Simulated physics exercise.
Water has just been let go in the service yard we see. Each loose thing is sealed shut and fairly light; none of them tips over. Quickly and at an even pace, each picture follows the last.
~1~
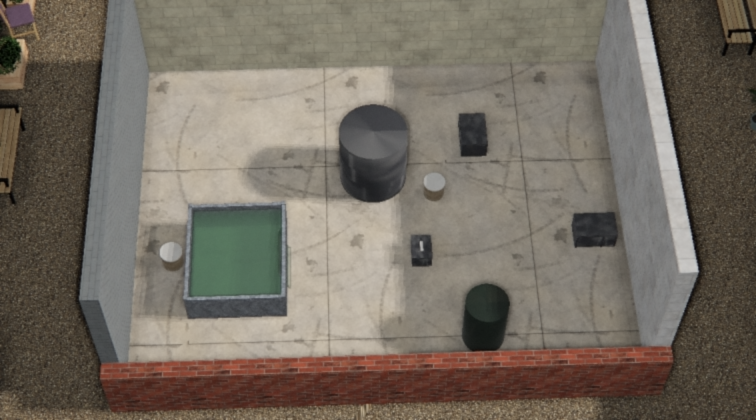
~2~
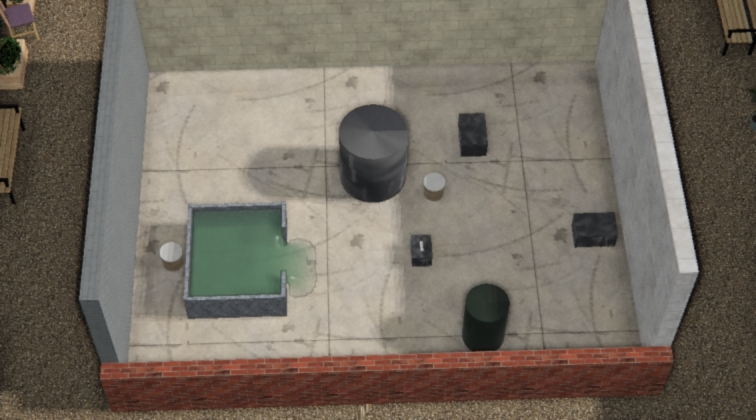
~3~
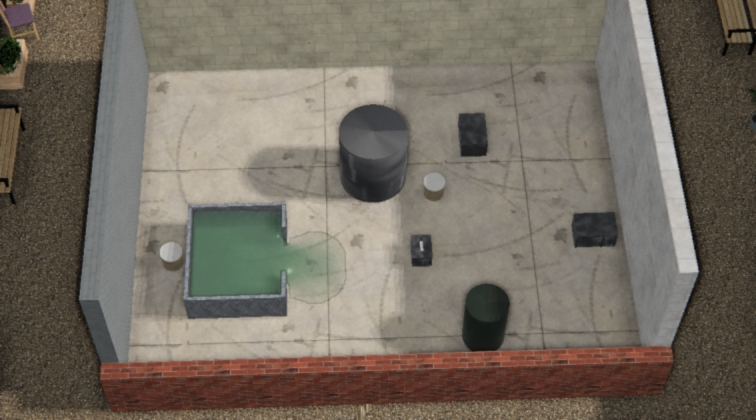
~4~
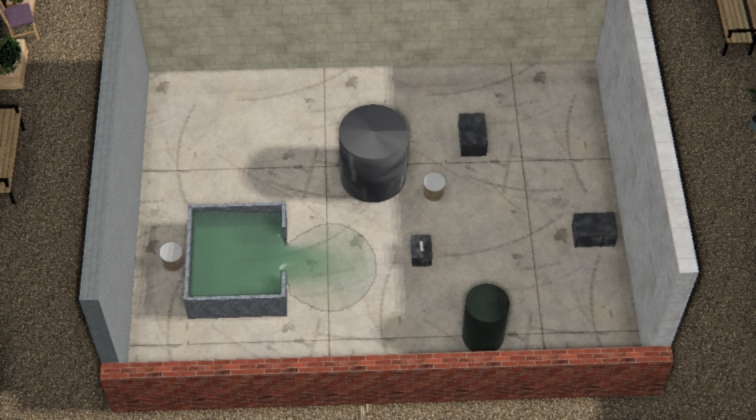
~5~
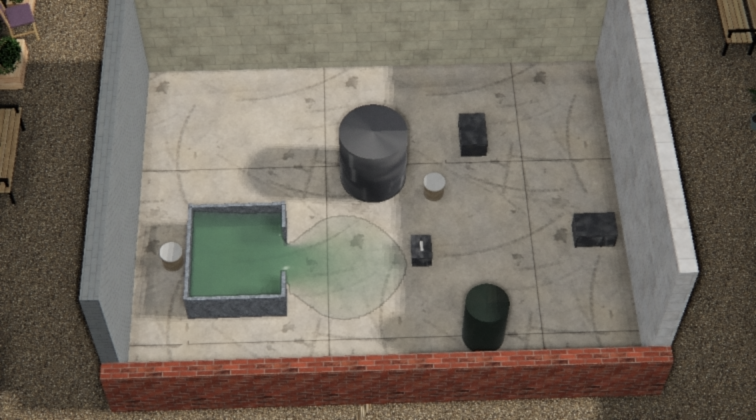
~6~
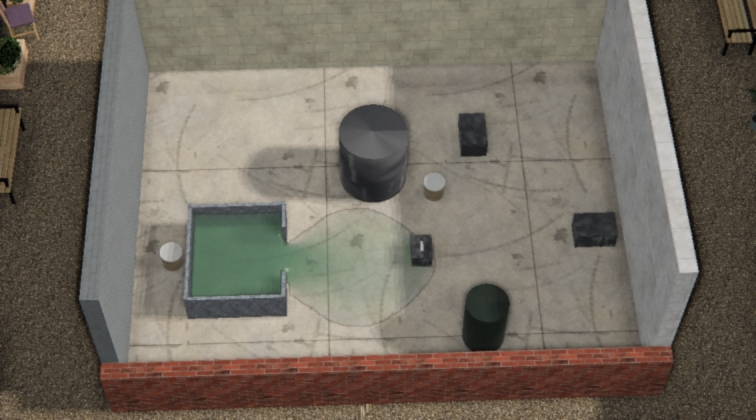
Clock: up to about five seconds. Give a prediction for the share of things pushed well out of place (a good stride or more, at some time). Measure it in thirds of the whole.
Within the middle band.
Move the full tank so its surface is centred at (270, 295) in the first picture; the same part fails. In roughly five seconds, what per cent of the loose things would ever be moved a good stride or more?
That comes out at some 20 %.
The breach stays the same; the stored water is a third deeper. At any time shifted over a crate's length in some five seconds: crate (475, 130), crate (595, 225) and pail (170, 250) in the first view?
Fell short, fell short, fell short.
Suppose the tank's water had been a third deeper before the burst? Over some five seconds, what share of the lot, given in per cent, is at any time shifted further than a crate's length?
40 % or so.
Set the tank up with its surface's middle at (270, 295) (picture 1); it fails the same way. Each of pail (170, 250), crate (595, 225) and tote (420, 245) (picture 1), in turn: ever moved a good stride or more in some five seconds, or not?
Object by object: Below the mark, below the mark, over the mark.
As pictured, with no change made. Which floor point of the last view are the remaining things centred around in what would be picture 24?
The average lies close to (464, 208).
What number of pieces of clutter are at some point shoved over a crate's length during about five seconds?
So that is 2.
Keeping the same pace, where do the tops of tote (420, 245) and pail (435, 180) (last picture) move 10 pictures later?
Roughly (544, 237) and (474, 154).
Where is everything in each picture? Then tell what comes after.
In the first picture, a tote at (422, 246), on the bottom; a pail at (171, 252) rests on the ground; 0 of 5 have shifted.
In the second picture, a tote at (422, 246) rests on the ground; a pail at (171, 252) rests on the ground; 0 of 5 have shifted.
In the third picture, a tote at (422, 246) rests on the ground; a pail at (171, 252) rests on the ground; 0 of 5 have shifted.
In the fourth picture, a tote at (422, 246) rests on the ground; a pail at (171, 252), on the bottom; 0 of 5 have shifted.
In the fifth picture, a tote at (422, 246), on the bottom; a pail at (171, 252), on the bottom; 0 of 5 have shifted.
In the sixth picture, a tote at (422, 246) rests on the ground; a pail at (171, 252) rests on the ground; 0 of 5 have shifted.
A moment on, 0 of 5 are well off their spots; 0 afloat.
Next, 2 of 5 are well off their spots; 0 afloat.
Later, 2 of 5 are well off their spots; 0 afloat.
In the end, 2 of 5 are well off their spots, and 2 have been at some point; 1 afloat.
